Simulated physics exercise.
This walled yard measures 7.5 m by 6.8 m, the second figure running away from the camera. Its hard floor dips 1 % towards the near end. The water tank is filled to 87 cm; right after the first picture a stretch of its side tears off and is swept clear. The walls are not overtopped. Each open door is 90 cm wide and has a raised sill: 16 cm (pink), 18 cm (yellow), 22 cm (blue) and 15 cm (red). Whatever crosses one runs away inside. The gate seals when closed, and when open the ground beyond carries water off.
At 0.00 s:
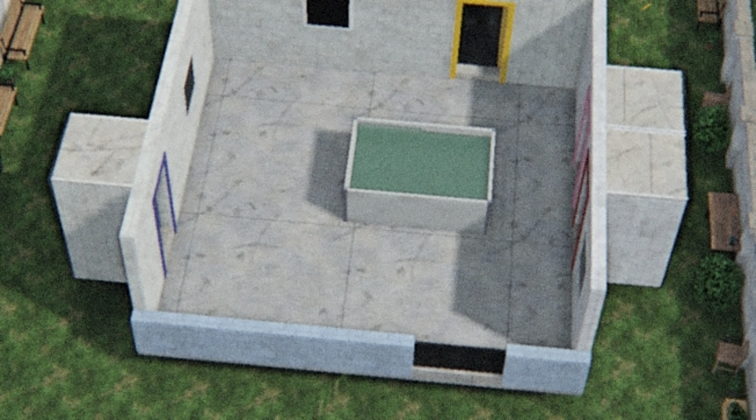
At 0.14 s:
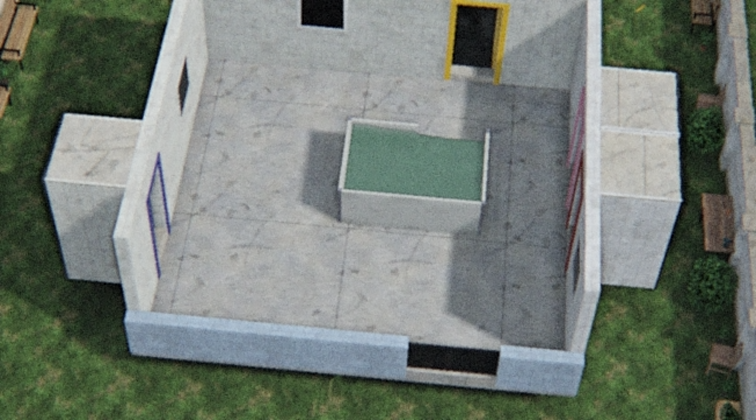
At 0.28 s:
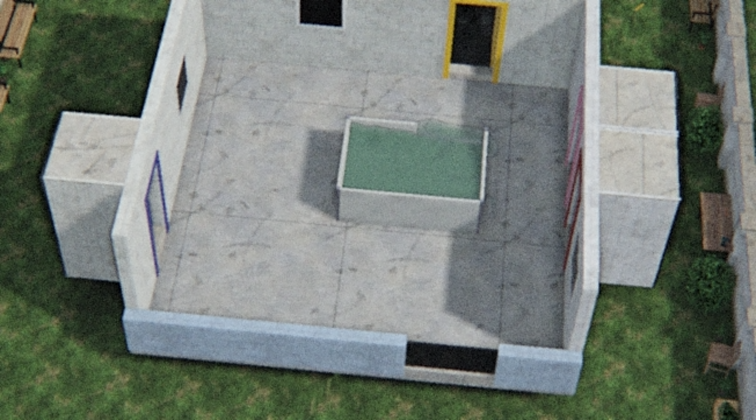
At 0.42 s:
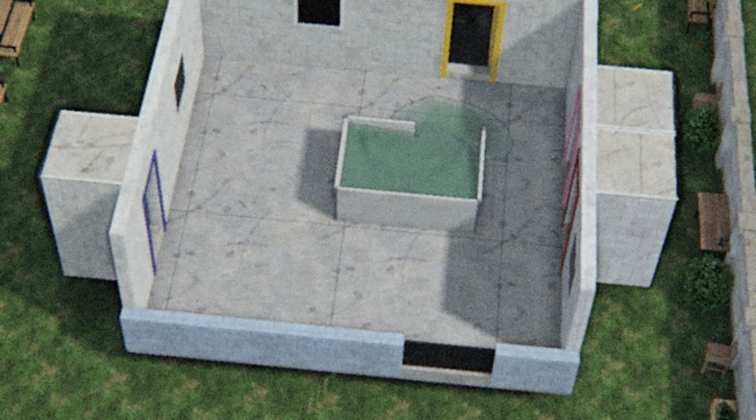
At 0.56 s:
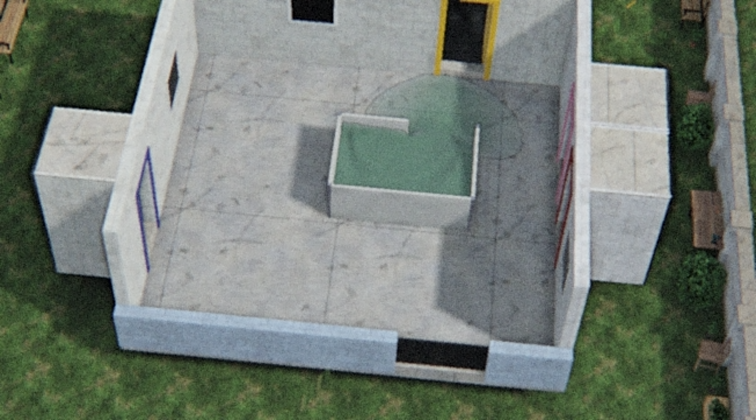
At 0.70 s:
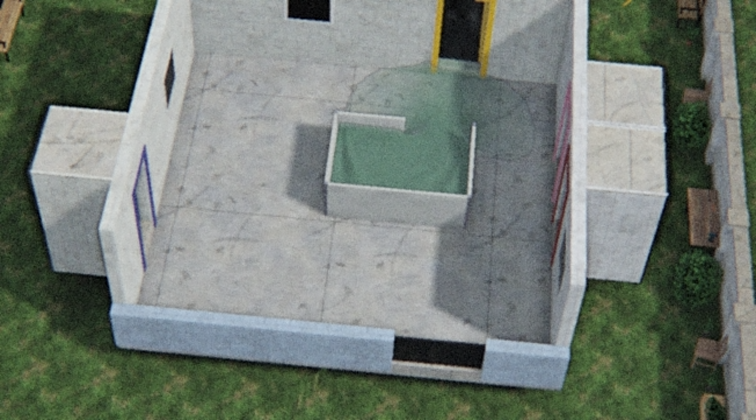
Walled yard with a raised tank of green water, its far side breaking open and water spreading across the pale floor behind.
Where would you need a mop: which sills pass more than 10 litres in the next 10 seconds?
Door by door: At the pink door it stays under the limit; at the yellow door it goes over the limit; at the blue door it stays under the limit; at the red door it keeps below the limit.
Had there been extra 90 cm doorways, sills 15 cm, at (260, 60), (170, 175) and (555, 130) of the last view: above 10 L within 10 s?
In turn: Below, under, past it.
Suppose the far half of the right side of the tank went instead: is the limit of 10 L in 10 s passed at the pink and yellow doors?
Then: Pink above, yellow below.
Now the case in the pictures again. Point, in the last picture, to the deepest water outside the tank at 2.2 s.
At about (552, 88).
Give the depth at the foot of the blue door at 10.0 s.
Roughly 4.5 cm deep.
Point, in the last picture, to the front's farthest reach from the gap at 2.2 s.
Near (203, 56).
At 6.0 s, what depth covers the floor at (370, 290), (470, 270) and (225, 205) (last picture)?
Roughly 0, 4 and 5 cm, in turn.
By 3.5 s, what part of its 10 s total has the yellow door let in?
Some 90 per cent by then.
After 1.4 s water covers 15 % of the floor and is deepest (50 cm) near (552, 88); pink door not reached, yellow door 43 cm at the sill, 144 L in, blue door not reached, red door not reached.
After 2.2 s water covers 25 % of the floor and is deepest (48 cm) near (552, 88); pink door 2 cm at the sill, 0 L in, yellow door 40 cm at the sill, 308 L in, blue door not reached, red door not reached.
After 3.5 s water covers 50 % of the floor and is deepest (29 cm) near (543, 94); pink door 9 cm at the sill, 0 L in, yellow door 28 cm at the sill, 428 L in, blue door not reached, red door 6 cm at the sill, 0 L in.
After 6.0 s water covers 80 % of the floor and is deepest (18 cm) near (533, 100); pink door 10 cm at the sill, 0 L in, yellow door 18 cm at the sill, 463 L in, blue door 5 cm at the sill, 0 L in, red door 5 cm at the sill, 0 L in.
After 10.0 s water covers 95 % of the floor and is deepest (16 cm) near (132, 328); pink door 7 cm at the sill, 0 L in, yellow door 8 cm at the sill, 464 L in, blue door 4 cm at the sill, 0 L in, red door 4 cm at the sill, 0 L in.
